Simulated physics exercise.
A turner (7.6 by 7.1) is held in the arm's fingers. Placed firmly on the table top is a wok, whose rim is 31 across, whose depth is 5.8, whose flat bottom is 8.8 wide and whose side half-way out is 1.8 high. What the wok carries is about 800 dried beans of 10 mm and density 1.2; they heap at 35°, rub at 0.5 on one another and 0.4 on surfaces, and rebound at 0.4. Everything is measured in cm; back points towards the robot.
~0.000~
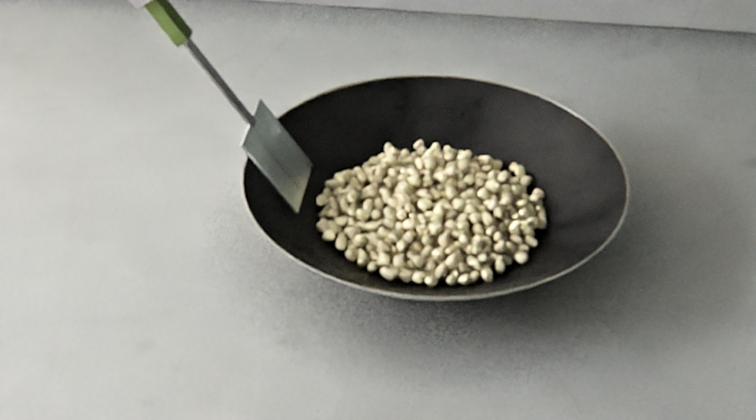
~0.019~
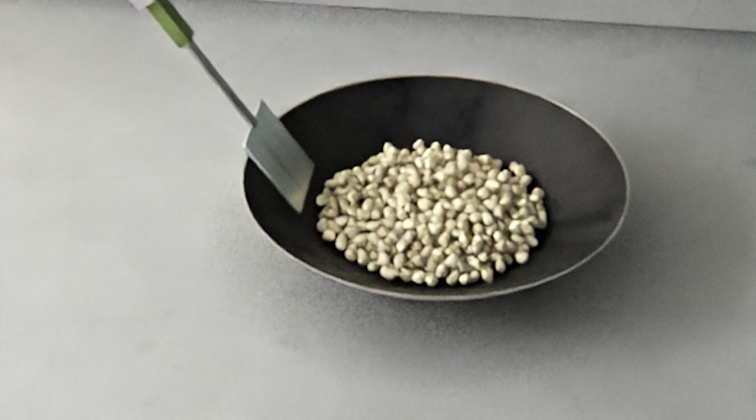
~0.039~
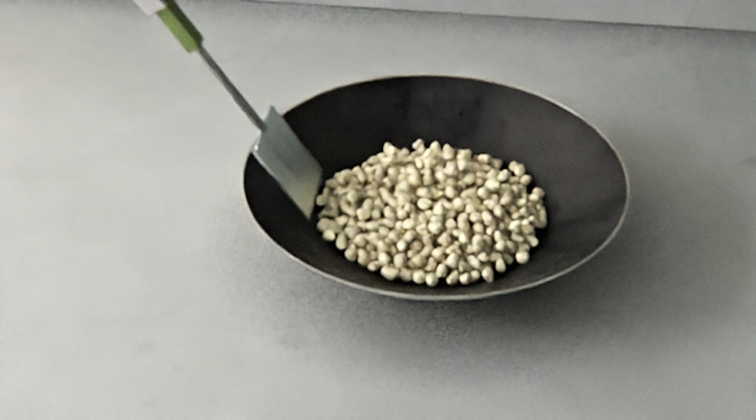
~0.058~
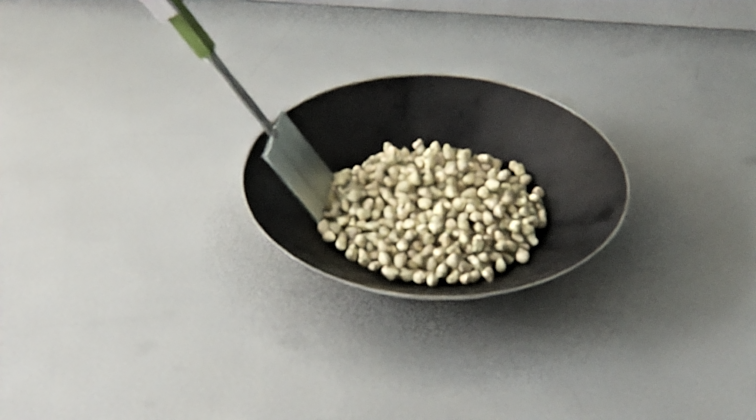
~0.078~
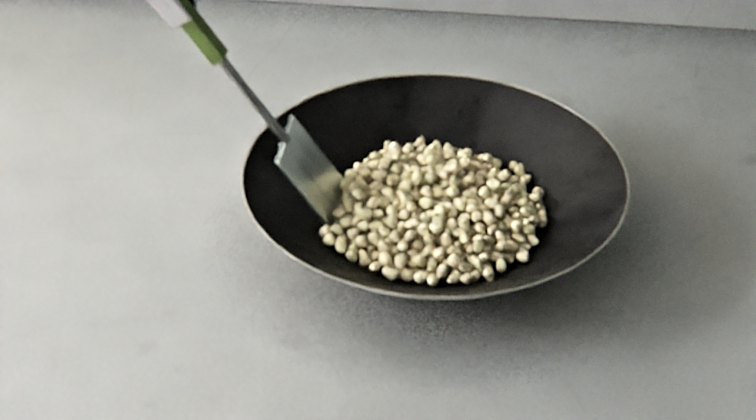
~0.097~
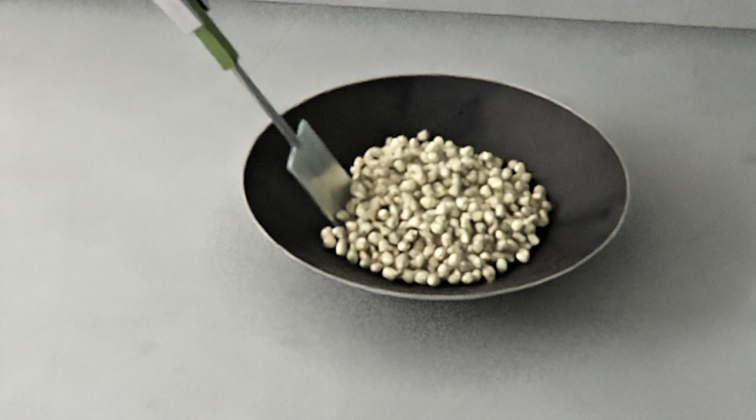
Dark wok resting on a grey table top as a green-handled turner slides rightward into pale, bean-like pieces, nudging the heap slightly.
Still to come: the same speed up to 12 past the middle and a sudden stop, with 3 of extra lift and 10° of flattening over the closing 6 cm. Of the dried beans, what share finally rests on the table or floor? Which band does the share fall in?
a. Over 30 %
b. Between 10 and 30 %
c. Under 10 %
Answer: B.
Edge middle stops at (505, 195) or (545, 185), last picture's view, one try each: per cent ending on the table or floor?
The two tries give near 0 and near 5 in a hundred.
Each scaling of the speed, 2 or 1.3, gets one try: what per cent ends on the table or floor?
Some 35 and 25 per cent.
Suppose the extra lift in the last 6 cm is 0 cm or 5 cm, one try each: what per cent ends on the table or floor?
Result, in order: Approx. 20 % and 15 %.
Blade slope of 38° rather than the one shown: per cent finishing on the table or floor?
In that case, around 20 percent would end up on the table or floor.
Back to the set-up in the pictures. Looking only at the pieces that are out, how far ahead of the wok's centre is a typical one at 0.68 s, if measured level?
I'd say some 20 centimetres.
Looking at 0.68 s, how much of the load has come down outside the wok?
I'd put it at around 20 per cent.
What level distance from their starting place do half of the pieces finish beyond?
Around 5 cm, measured level.
After 0.25 s, sloping 56°, highest piece 5 above the table; 800 in the wok.
After 0.40 s, sloping 54°, highest piece 8 above the table; 796 in the wok, 4 on the blade or in flight.
After 0.68 s, sloping 46°, highest piece 7 above the table; 635 in the wok, 155 on the table or floor, 10 on the blade or in flight.
After 1.73 s, sloping 46°, highest piece 7 above the table; 635 in the wok, 165 on the table or floor.
At rest, 635 in the wok, 165 on the table or floor. That is 21 % on the table or floor.
